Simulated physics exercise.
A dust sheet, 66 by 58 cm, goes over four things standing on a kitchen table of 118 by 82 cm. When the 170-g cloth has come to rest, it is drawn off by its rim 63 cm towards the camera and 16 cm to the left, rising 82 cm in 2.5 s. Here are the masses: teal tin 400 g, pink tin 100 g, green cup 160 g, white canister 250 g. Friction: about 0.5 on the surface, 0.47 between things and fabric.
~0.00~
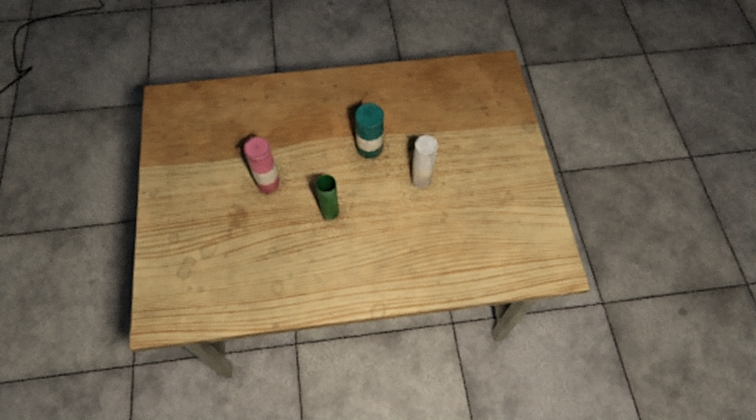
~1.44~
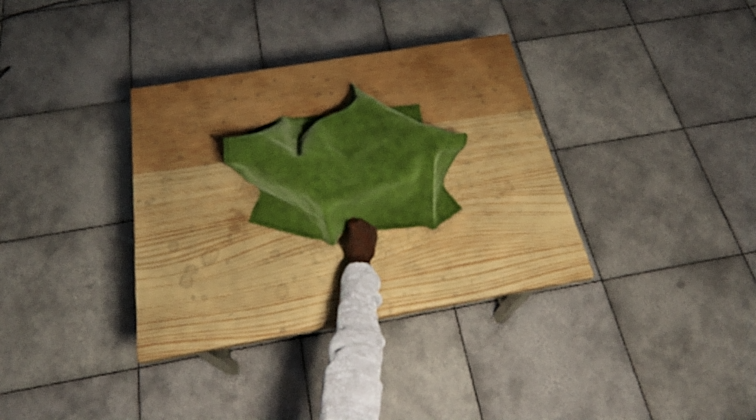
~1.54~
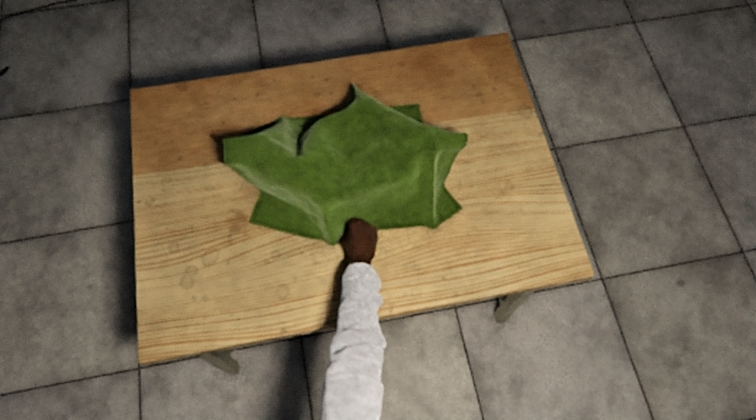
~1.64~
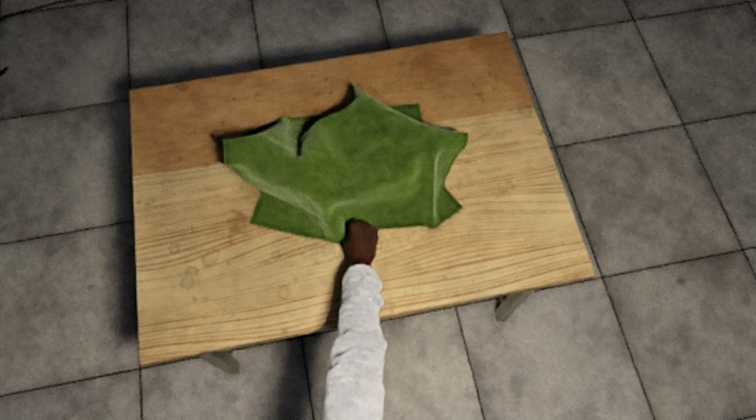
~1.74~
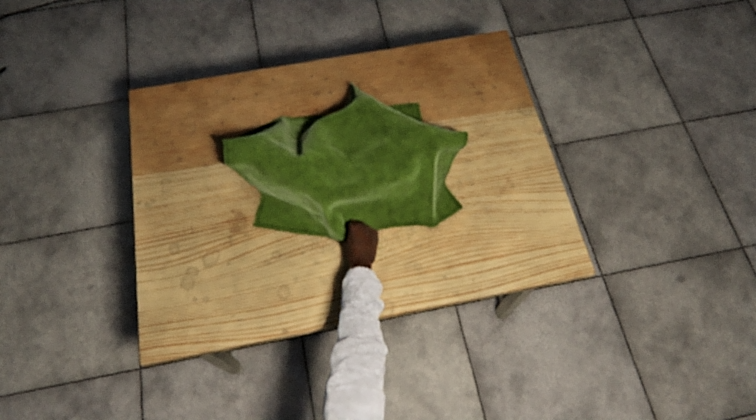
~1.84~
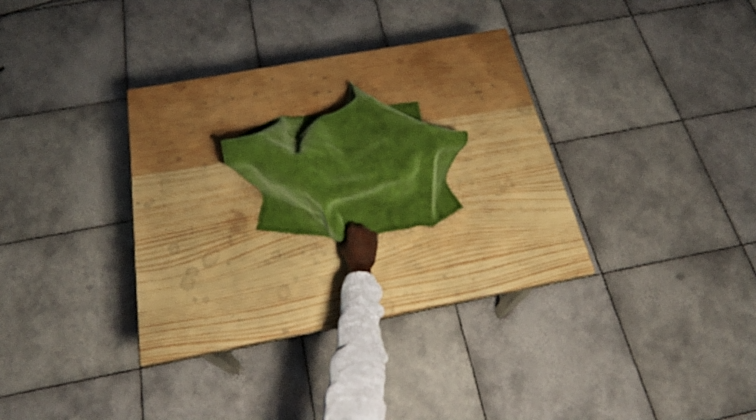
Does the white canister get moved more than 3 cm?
Yes.
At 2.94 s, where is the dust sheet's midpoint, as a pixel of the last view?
Around (331, 261).
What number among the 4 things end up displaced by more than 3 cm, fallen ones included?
It adds up to 3.
By 2.4 s, middle of the dust sheet at (343, 175); white canister 4 cm off its start, pink tin 1 cm off its start.
By 2.9 s, middle of the dust sheet at (331, 261); white canister on its side, 17 cm off its start, pink tin on its side, 12 cm off its start, green cup 4 cm off its start.
By 3.5 s, middle of the dust sheet at a place out of view; white canister on its side, 27 cm off its start at (445, 259), pink tin on its side, 14 cm off its start at (300, 213), green cup on its side, 11 cm off its start at (343, 245).
By 4.0 s, middle of the dust sheet at a place out of view; white canister on its side, 39 cm off its start, pink tin on its side, 18 cm off its start, green cup on its side, 12 cm off its start.
By 4.8 s, middle of the dust sheet at a place out of view; white canister over the edge, pink tin on its side, 21 cm off its start at (333, 207), green cup on its side, 14 cm off its start at (364, 242).
